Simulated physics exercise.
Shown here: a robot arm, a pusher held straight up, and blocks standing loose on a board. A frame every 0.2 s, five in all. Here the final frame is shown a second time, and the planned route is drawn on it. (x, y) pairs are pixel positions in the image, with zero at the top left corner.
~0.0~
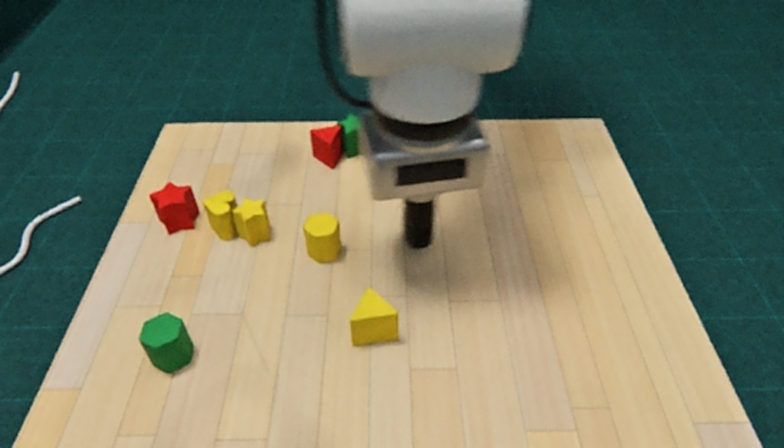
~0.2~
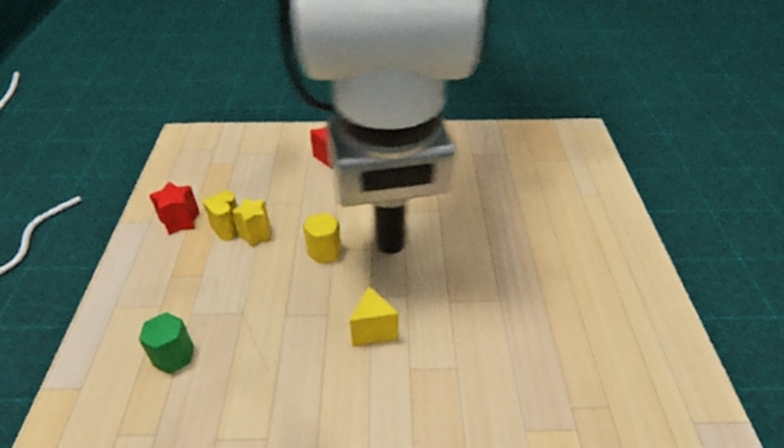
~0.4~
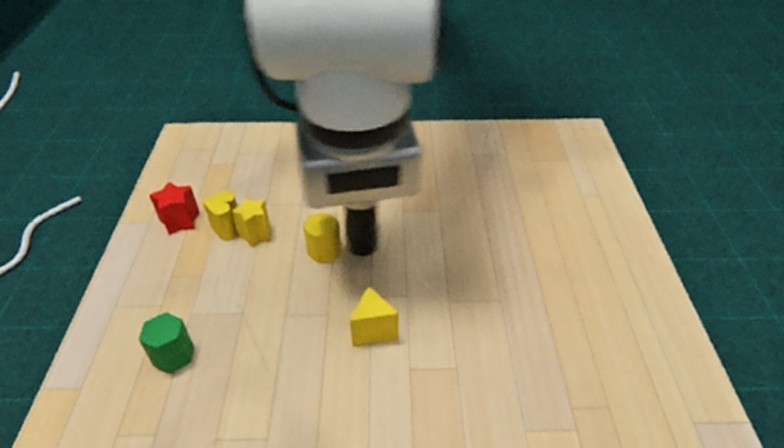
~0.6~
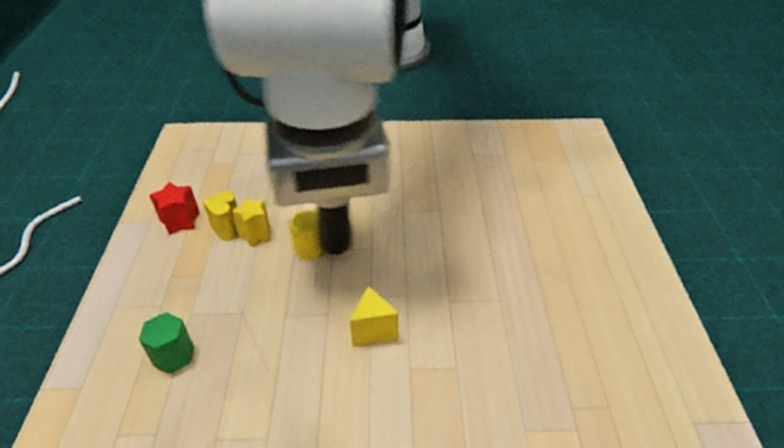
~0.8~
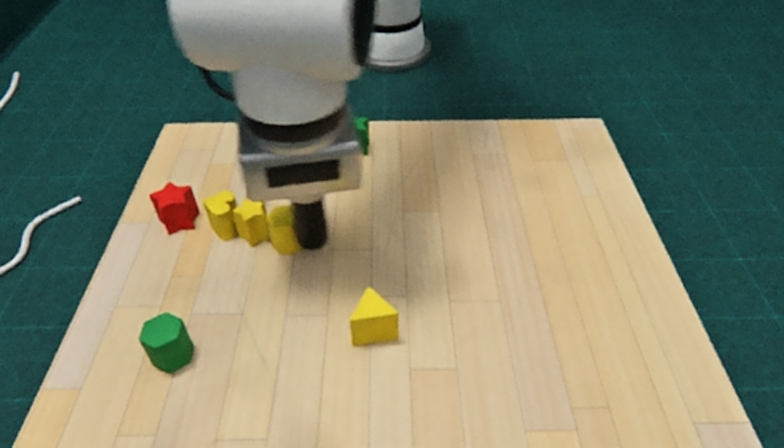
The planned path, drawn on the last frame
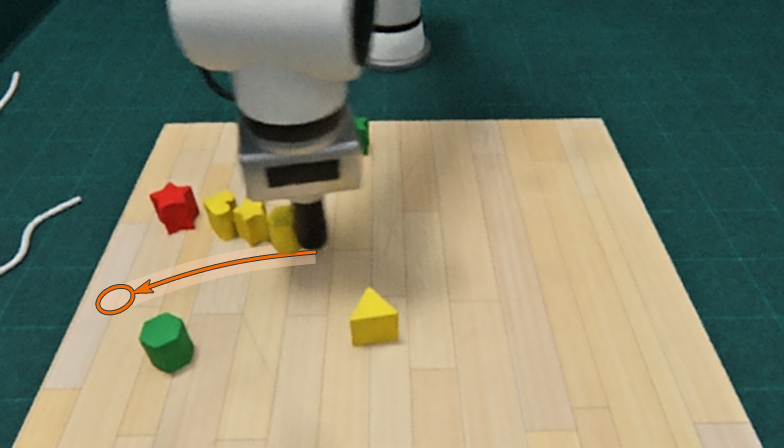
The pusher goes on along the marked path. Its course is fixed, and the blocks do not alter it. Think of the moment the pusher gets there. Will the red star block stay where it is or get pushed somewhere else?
It ends up on the same spot.
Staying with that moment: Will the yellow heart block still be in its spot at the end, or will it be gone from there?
At the end of the path, the yellow heart block has moved off its old spot.
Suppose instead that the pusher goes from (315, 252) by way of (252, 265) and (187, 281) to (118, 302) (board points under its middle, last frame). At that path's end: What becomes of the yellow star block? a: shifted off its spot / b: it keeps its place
Answer: A.
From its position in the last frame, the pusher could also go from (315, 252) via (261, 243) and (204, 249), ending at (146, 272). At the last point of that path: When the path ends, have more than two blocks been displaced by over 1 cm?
Final answer: Yes.
The line goes from (315, 252) via (218, 266), ending at (116, 299).
The first path, step by step. One third of the way, pusher at (245, 248); yellow heart block at (209, 199); yellow star block at (236, 196), turned 25° anticlockwise; yellow six-sided block at (255, 208), turned 45° clockwise.
Two thirds of the way, pusher at (179, 263); yellow heart block at (209, 199); yellow star block at (236, 196), turned 25° anticlockwise; yellow six-sided block at (255, 208), turned 45° clockwise.
At the end, pusher at (109, 287); red star block unmoved; yellow heart block at (209, 199); yellow star block at (236, 196), turned 25° anticlockwise; yellow six-sided block at (255, 208), turned 45° clockwise.
